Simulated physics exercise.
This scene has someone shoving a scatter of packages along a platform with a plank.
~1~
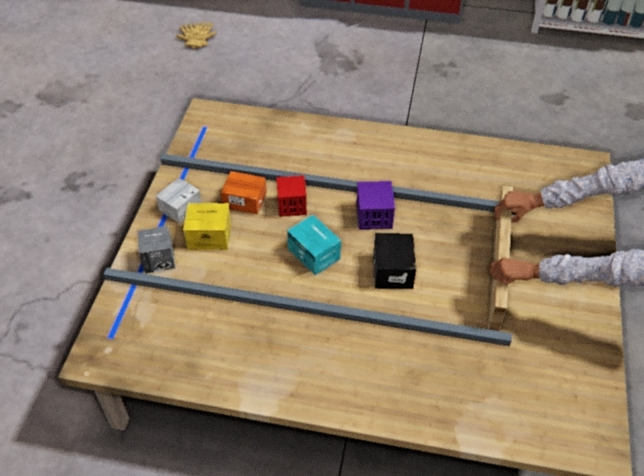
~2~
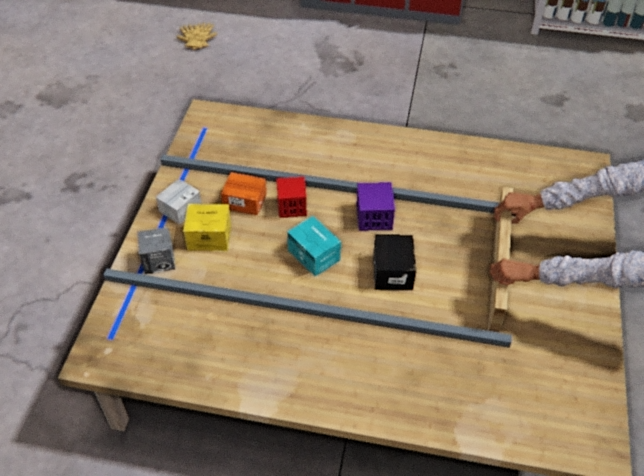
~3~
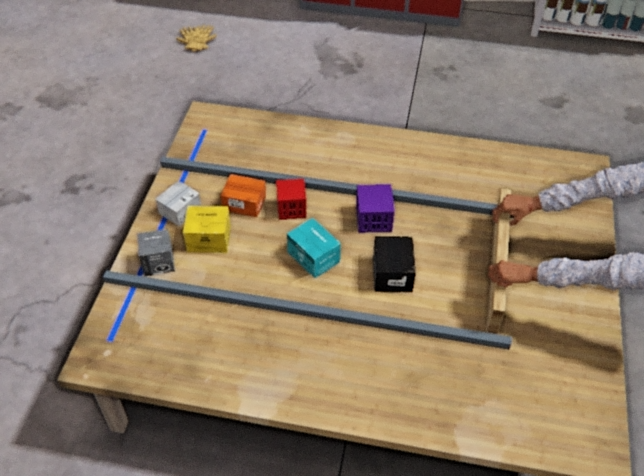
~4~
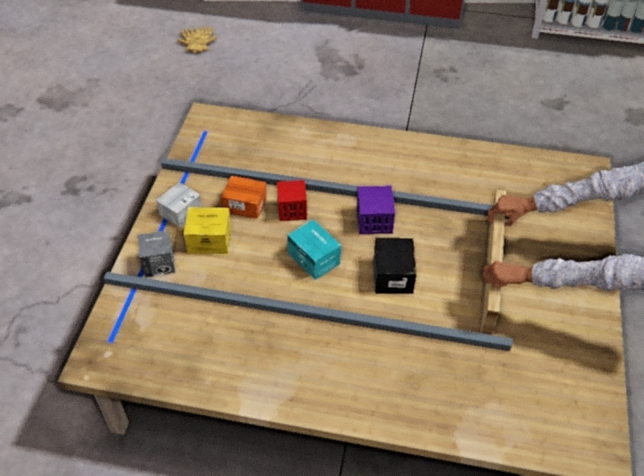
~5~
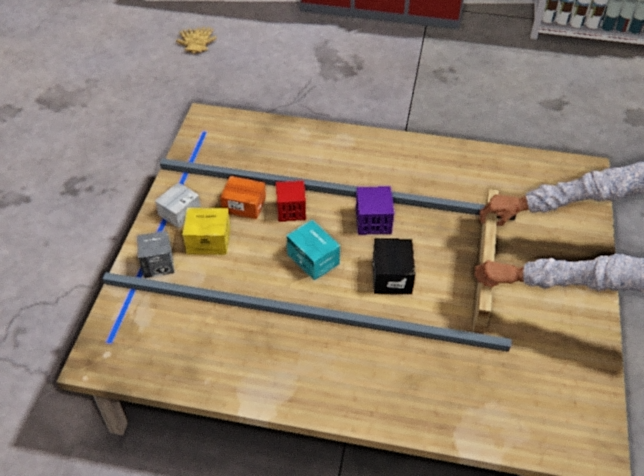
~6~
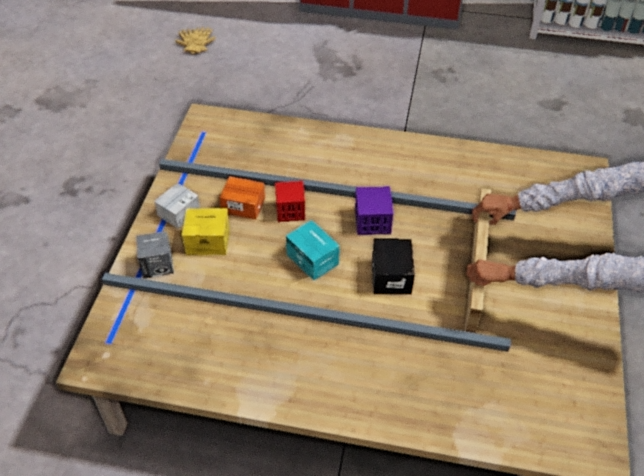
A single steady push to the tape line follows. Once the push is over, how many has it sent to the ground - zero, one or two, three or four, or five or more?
The drop will claim five or more of them.
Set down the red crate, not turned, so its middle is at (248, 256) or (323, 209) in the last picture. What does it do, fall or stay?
In turn it stays put; slips off.
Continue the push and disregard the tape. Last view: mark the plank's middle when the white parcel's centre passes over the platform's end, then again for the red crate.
First it's close to (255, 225), next close to (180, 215).
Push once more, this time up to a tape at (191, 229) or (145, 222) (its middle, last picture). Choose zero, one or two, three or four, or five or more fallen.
For the first place I'd say three to four, and for the second five or more.
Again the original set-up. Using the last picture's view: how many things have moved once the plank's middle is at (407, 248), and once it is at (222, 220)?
Counting first: 1, next 8.
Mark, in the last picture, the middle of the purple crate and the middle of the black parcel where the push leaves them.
The purple crate comes to rest close to (160, 178), while the black parcel rests close to (136, 226).
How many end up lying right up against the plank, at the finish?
It's 3.
Soon after, none off yet; white parcel at rest near (178, 206); grey box at rest near (155, 255); yellow box at rest near (207, 232).
After that, none off yet; white parcel at rest near (177, 205); grey box at rest near (155, 255); yellow box displaced a little near (195, 229).
And then, one off so far; white parcel on its way down near (120, 248); grey box displaced a little near (144, 255); yellow box displaced well along near (132, 215).
In the end, the number that fall off is five or more; gone, turquoise box, red crate, orange parcel, yellow box and white parcel.
